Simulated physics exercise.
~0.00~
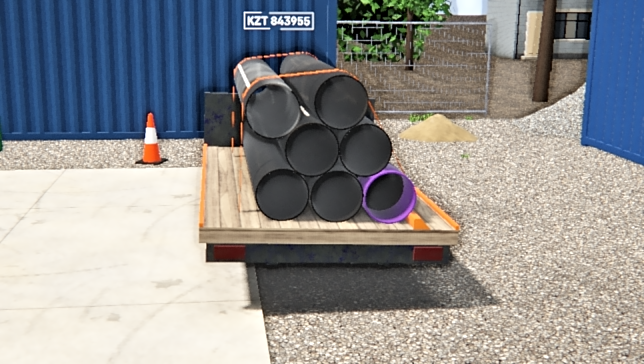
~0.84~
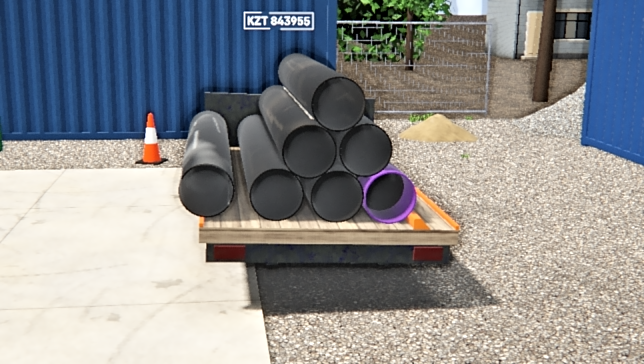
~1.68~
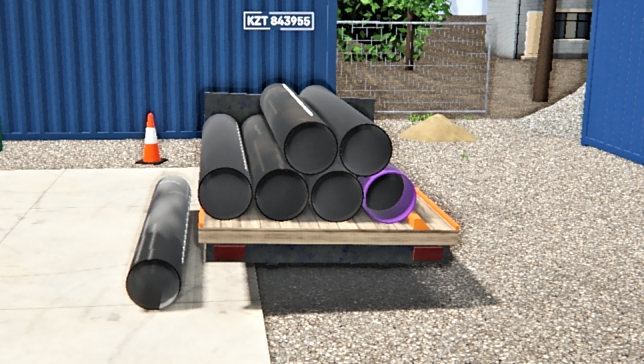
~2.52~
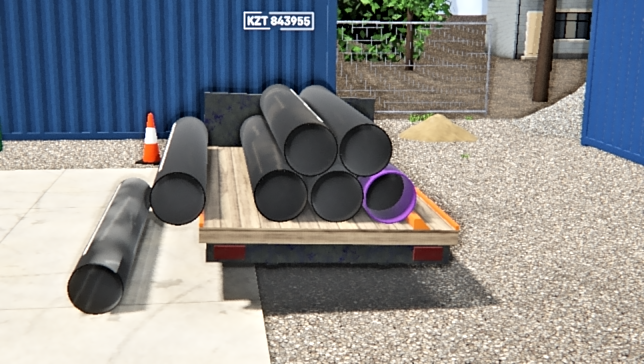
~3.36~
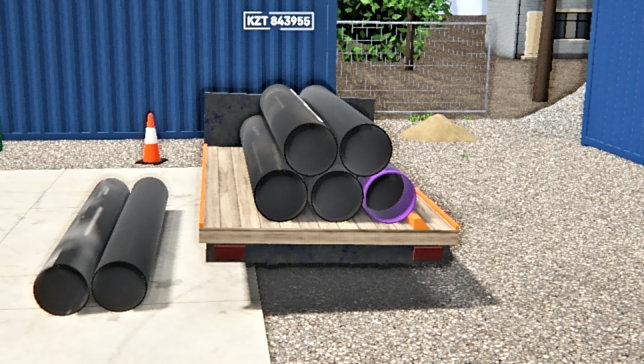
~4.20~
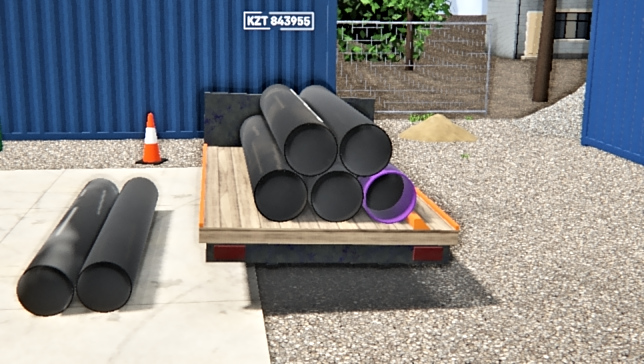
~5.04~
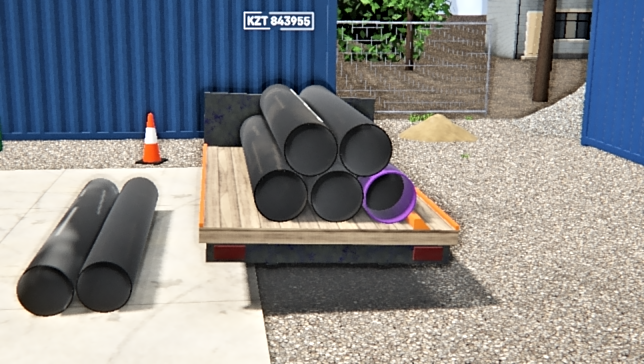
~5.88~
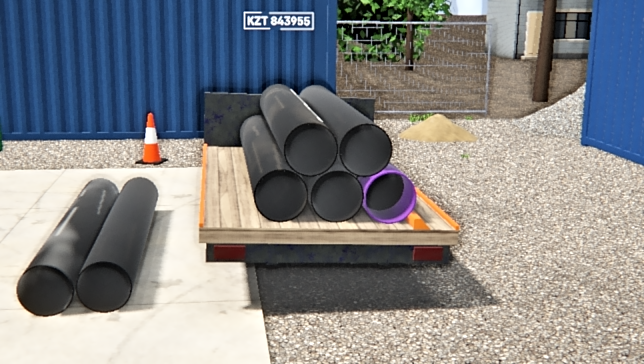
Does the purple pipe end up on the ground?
No, the purple pipe is still on the trailer at the end, at the right of the remaining stack.
